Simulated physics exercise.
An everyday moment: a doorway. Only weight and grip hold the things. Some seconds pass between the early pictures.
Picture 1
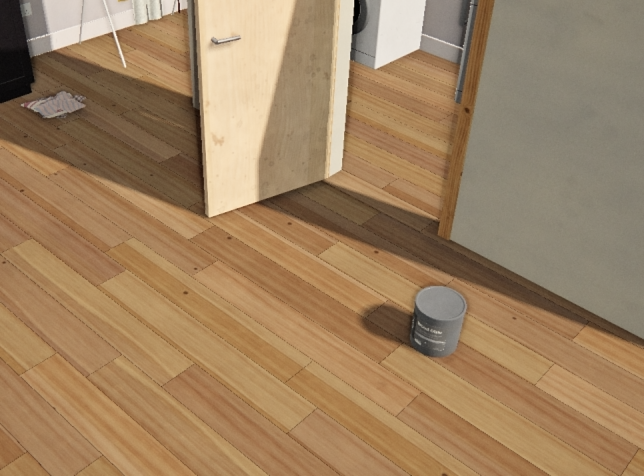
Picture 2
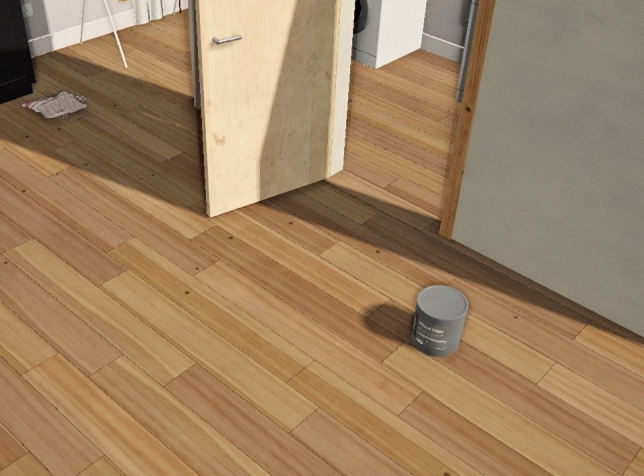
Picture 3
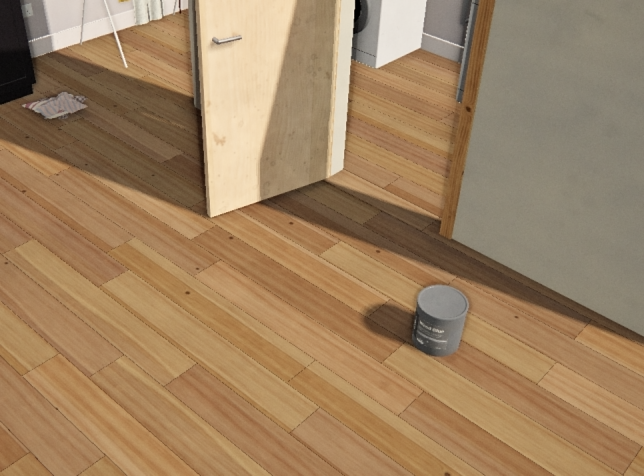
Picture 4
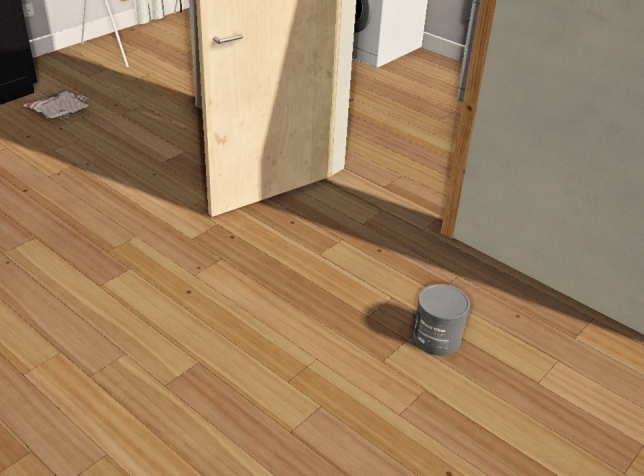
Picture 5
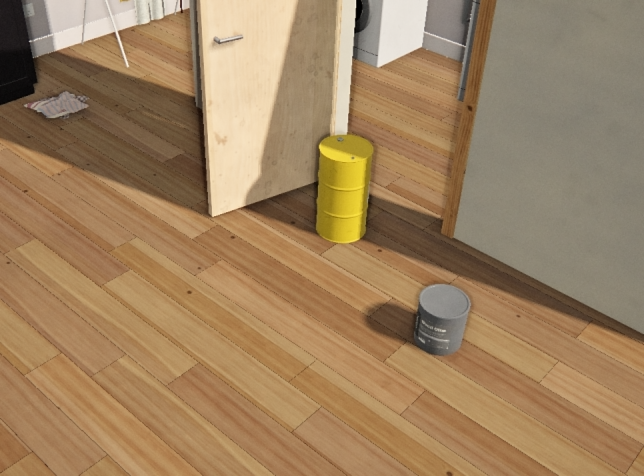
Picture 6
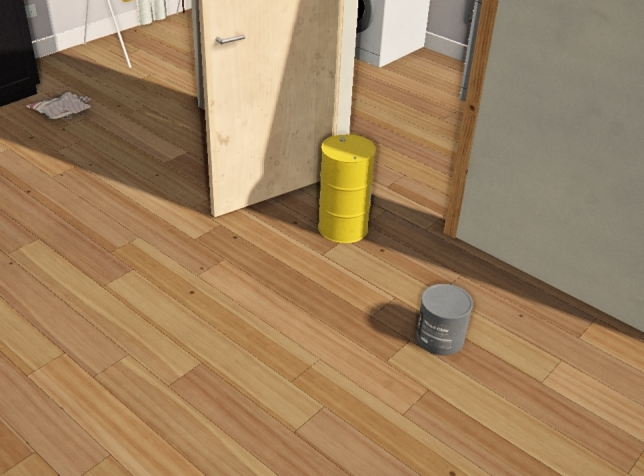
The clip opens on a wood-floored room with a door standing wide open and a grey pail sitting on the floor to its right. For a while nothing noticeable moves, then a yellow drum appears beside the door's edge, upright behind the pail, while the door and pail stay still.
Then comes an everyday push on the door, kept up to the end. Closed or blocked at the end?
In the end the door is blocked.
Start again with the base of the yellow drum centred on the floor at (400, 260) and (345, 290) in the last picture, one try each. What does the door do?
In the first case it jams; in the second case it closes.
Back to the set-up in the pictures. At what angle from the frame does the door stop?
About 55°.
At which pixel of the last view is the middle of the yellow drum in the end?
At about (356, 190).
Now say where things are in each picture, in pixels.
The first frame shows door wide open and still; grey pail (437, 322).
The second frame shows door wide open and still; grey pail (439, 321).
The third frame shows door wide open and still; grey pail (439, 321).
The fourth frame shows door wide open and still; grey pail (441, 320).
The fifth frame shows door wide open and still; grey pail (441, 320).
The sixth frame shows door wide open and still; yellow drum (346, 189); grey pail (444, 320).
Then, 0.60 s past the last view, open by 94°.
Then, 1.00 s past the last view, open by 79°.
Then, 1.40 s past the last view, open by 62°.
Then, 1.60 s past the last view, open by 56°; yellow drum displaced a little near (352, 190).
Finally, open by 54°; both still in place. Final places as the last picture's camera would see them, yellow drum near (356, 190).
